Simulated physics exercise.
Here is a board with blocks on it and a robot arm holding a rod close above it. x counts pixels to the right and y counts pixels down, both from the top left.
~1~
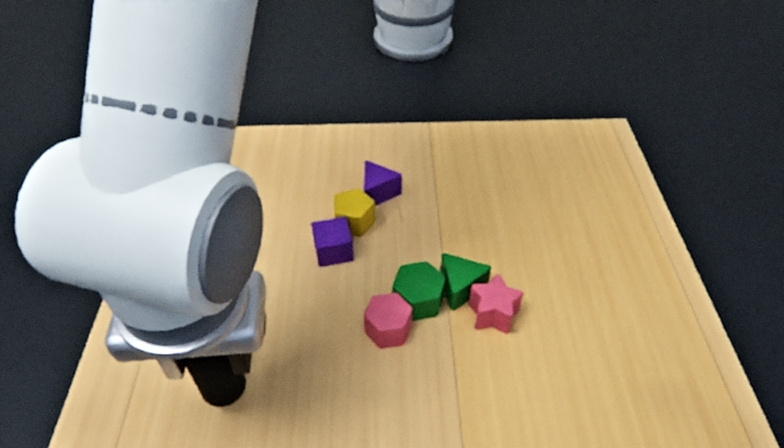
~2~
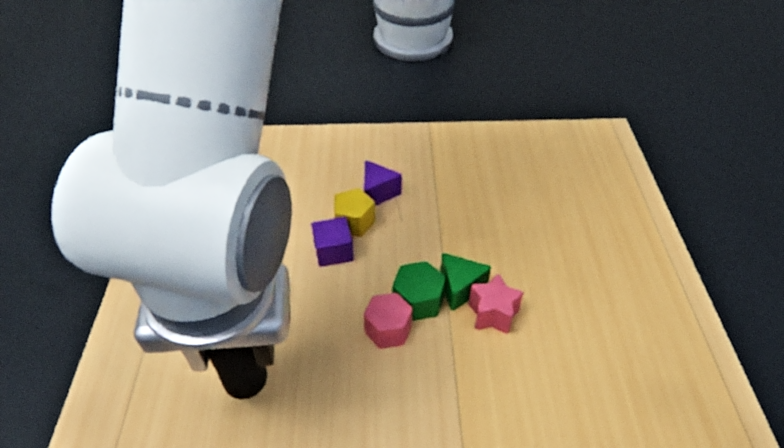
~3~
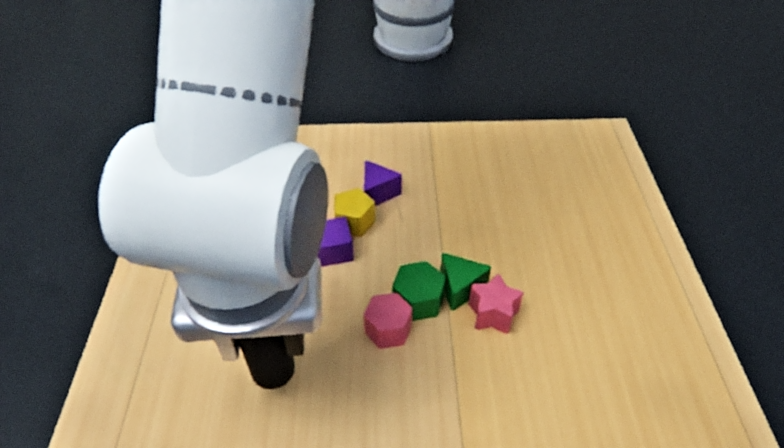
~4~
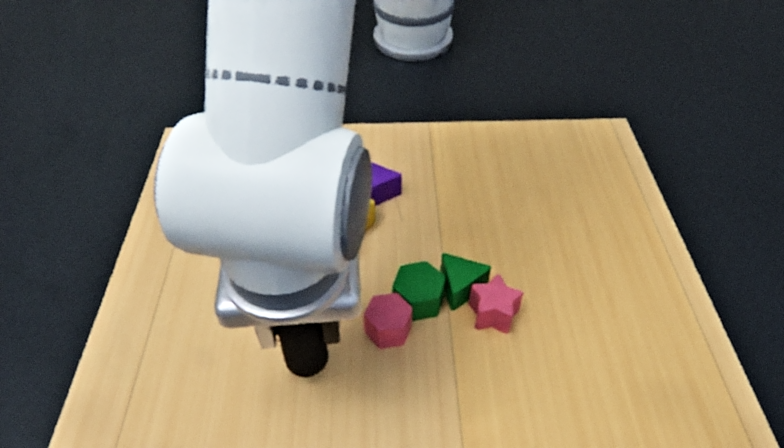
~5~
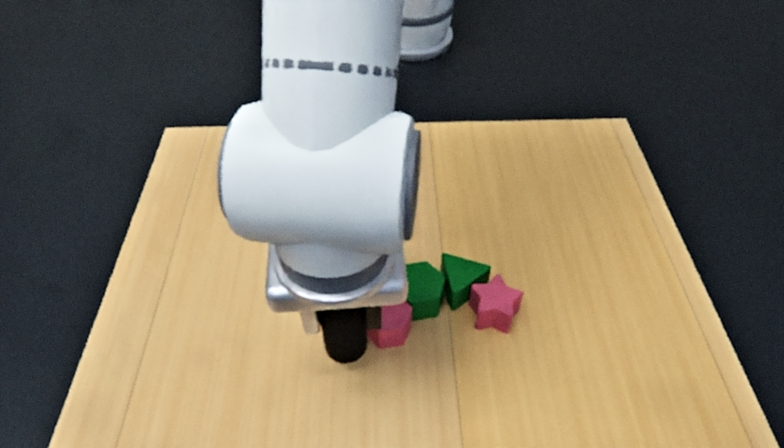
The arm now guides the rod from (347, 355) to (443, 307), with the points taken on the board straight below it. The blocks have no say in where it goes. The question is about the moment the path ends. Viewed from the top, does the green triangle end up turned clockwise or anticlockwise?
Clockwise.
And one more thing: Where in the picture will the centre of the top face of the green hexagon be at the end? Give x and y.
Just about (465, 226).
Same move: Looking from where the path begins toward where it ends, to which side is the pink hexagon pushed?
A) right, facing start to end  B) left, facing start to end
B.
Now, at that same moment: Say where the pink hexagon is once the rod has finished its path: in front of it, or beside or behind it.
The block stays ahead.
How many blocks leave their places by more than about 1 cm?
It displaces three or more.
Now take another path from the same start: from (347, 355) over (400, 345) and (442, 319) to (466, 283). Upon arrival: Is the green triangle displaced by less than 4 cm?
No, that is not what happens.
The first path, step by step. One third of the way, rod (382, 328); pink hexagon (413, 295); green hexagon (437, 265); green triangle (479, 260), turned 20° clockwise.
Two thirds of the way, rod (413, 312); pink hexagon (440, 277), turned 20° anticlockwise; green hexagon (453, 245), turned 20° anticlockwise; green triangle (494, 255), turned 20° clockwise.
At the end, rod (444, 297); pink hexagon (465, 260), turned 35° anticlockwise; green hexagon (465, 226), turned 35° anticlockwise; green triangle (507, 247), turned 30° clockwise; pink star unmoved.
